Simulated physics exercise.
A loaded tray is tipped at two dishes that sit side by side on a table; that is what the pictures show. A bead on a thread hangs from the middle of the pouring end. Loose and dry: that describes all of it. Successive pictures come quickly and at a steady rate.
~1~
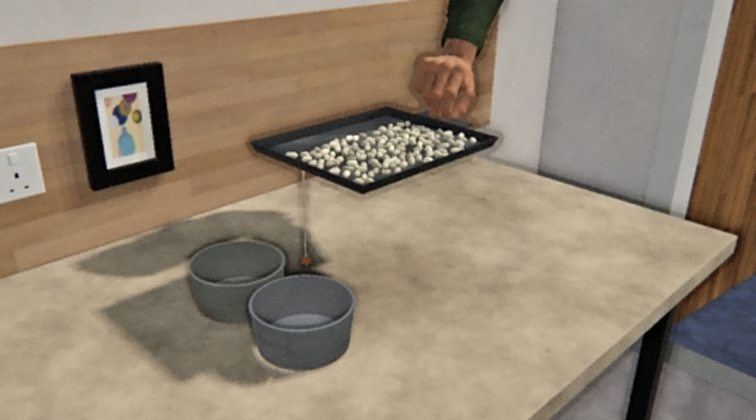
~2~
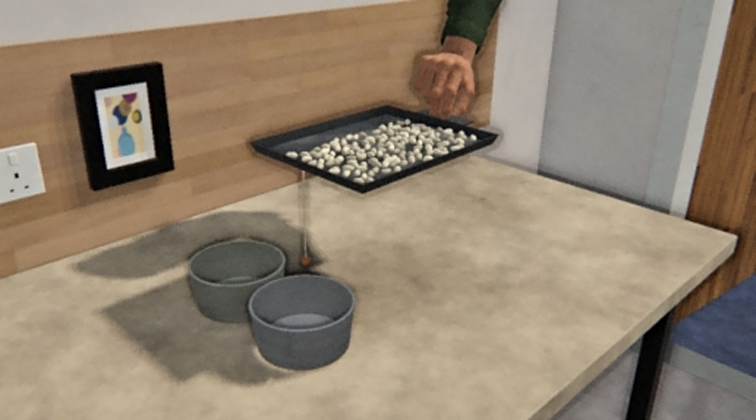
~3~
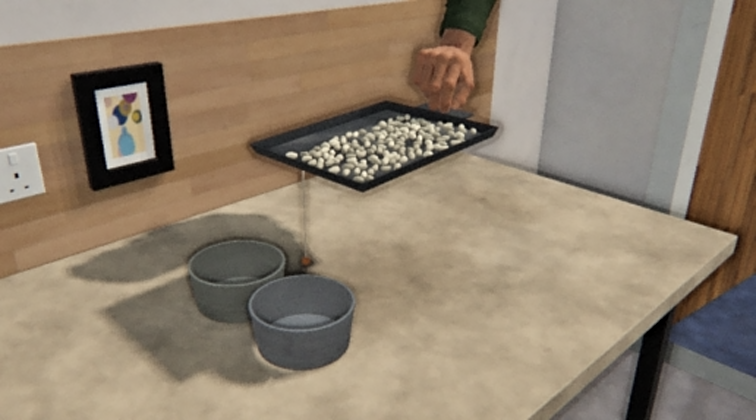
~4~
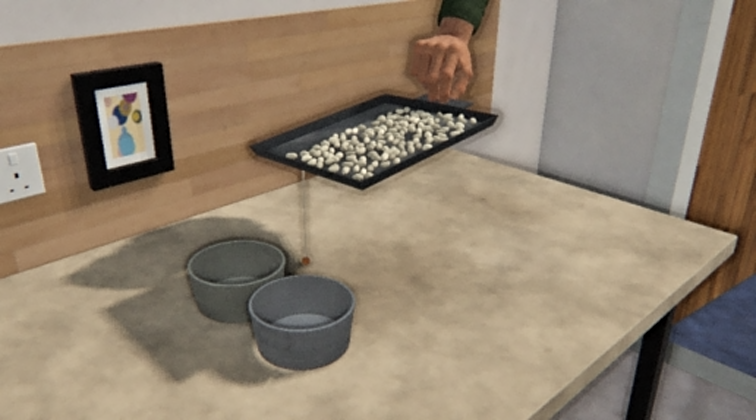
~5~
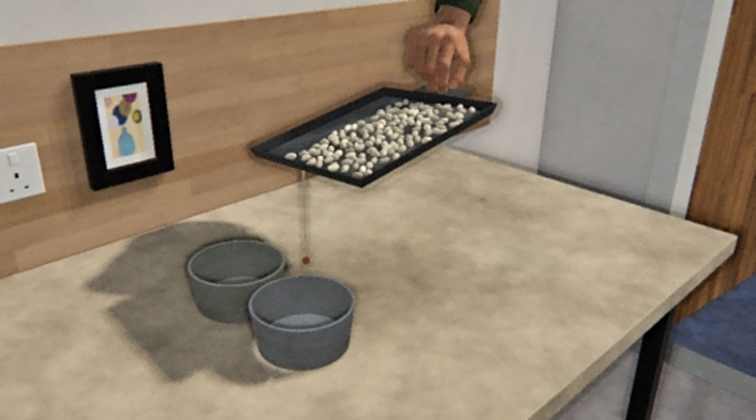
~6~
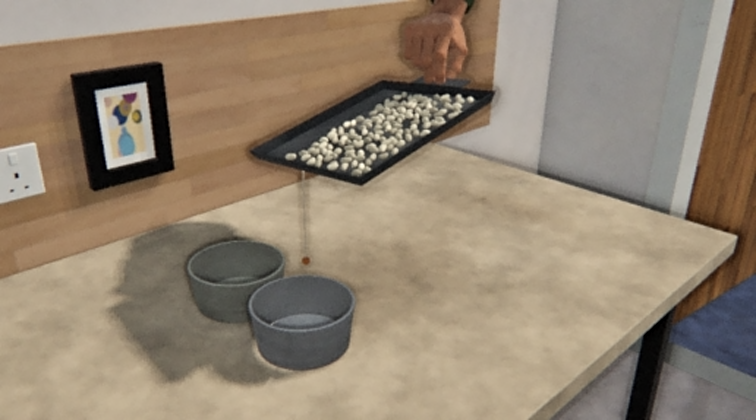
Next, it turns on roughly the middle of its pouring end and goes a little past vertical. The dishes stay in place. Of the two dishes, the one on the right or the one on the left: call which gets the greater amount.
I call it for the one on the left.
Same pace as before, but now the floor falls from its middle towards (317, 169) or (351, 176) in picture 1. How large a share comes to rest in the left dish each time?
Case one 20 %; case two 0 %.
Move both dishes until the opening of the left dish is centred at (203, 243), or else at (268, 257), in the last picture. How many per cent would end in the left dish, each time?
I'd expect some 20 percent, and then some 90 percent.
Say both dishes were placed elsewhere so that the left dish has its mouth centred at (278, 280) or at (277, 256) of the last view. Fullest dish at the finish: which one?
Results - the dish on the left side first, the dish on the left side second.
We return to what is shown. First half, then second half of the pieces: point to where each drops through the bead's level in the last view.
Around (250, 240), followed by around (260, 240).
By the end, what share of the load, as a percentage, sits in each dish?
Split in per cent - left dish 80, right dish 0.
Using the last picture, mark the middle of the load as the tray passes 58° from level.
Roughly (278, 161).
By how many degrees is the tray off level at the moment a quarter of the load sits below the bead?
At roughly 65°.
Soon after the last picture, tray tipped steeply; most on the tray; a small part in the left dish; a stray few outside both; a small part in the air.
A little later, tray tipped right over; a stray few in the right dish; most in the left dish; a small part outside both; a small part in the air.
Later still, tray tipped past a quarter turn; a stray few in the right dish; most in the left dish; a small part outside both.
At rest, tray tipped past a quarter turn; a stray few in the right dish; most in the left dish; a small part outside both.
